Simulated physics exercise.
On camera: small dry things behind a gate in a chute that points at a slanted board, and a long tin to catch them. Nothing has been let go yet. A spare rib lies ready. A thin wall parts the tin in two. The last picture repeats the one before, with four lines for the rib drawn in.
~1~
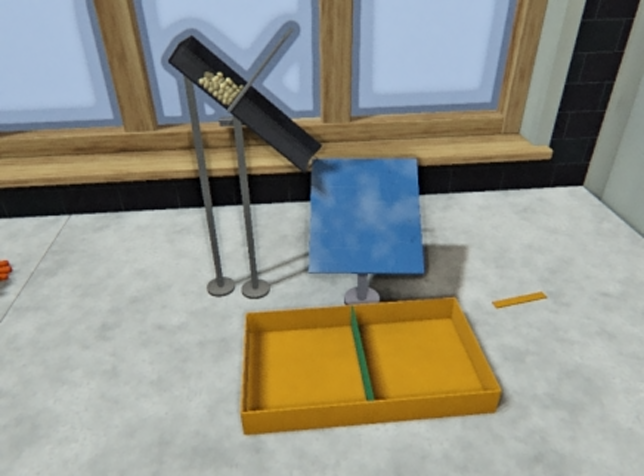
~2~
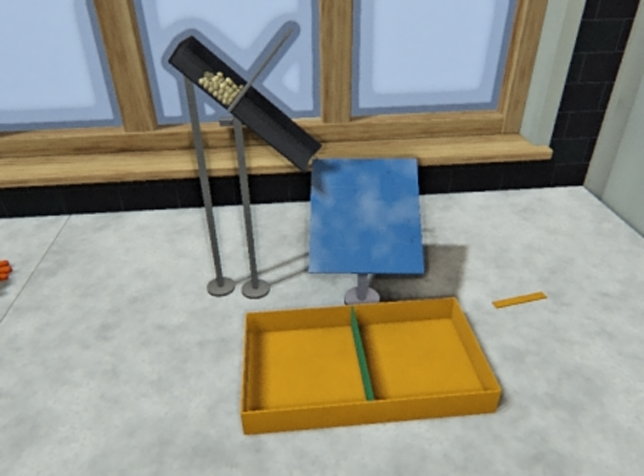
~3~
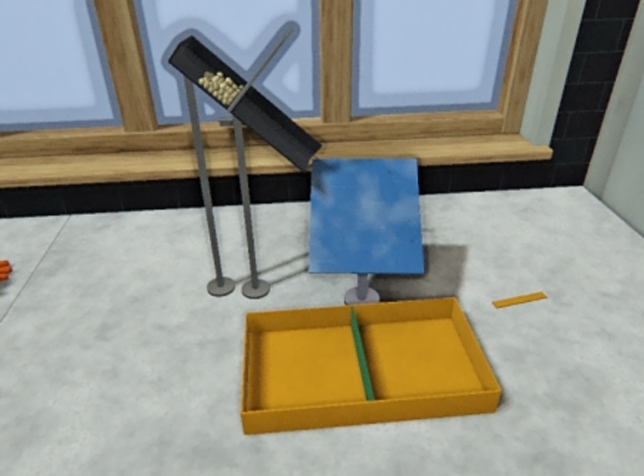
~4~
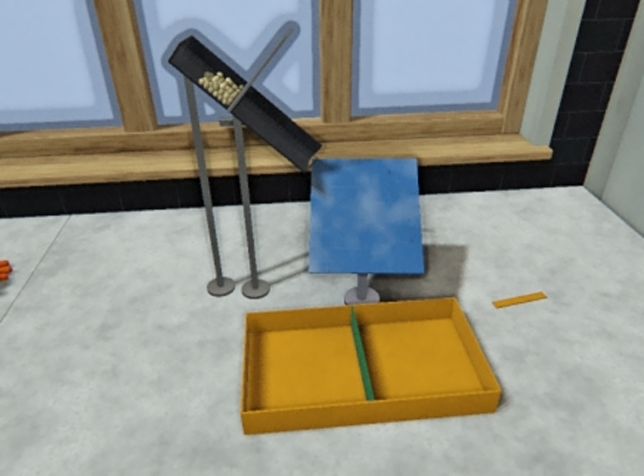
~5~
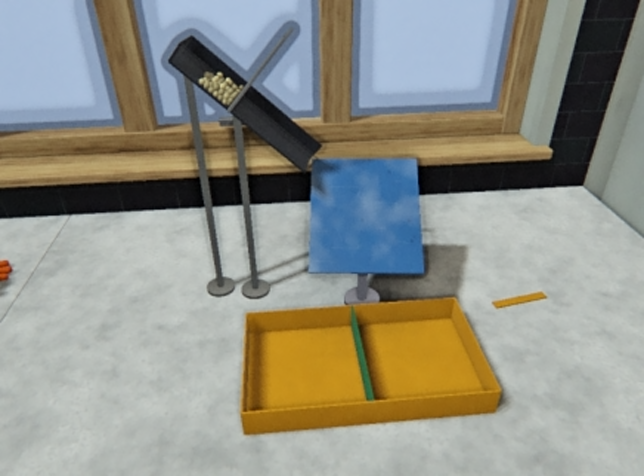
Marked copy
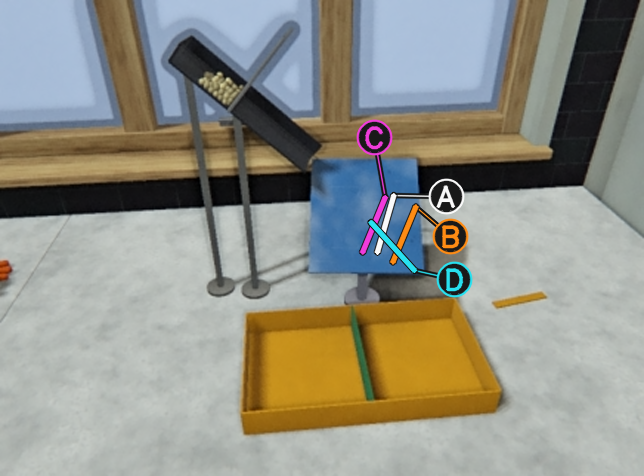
Pale beans sit still in a dark sloping chute above a tilted blue board and a divided yellow tin.
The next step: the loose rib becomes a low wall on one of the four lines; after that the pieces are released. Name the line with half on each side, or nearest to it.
The answer is line A.
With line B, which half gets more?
More lands on the right.
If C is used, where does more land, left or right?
The left half.
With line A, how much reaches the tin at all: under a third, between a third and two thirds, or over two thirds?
It is over two thirds.
On the marked copy, line A from (393, 195) to (377, 252); line B from (415, 206) to (392, 262); line C from (385, 197) to (362, 252); line D from (371, 222) to (414, 270).
If A is chosen, of what is caught, close to two thirds in the left half, close to a third in the right.
If B is chosen, of what is caught, close to a quarter in the left half, the bulk in the right.
If C is chosen, of what is caught, the bulk in the left half, a small share in the right.
If D is chosen, of what is caught, close to a quarter in the left half, the bulk in the right.
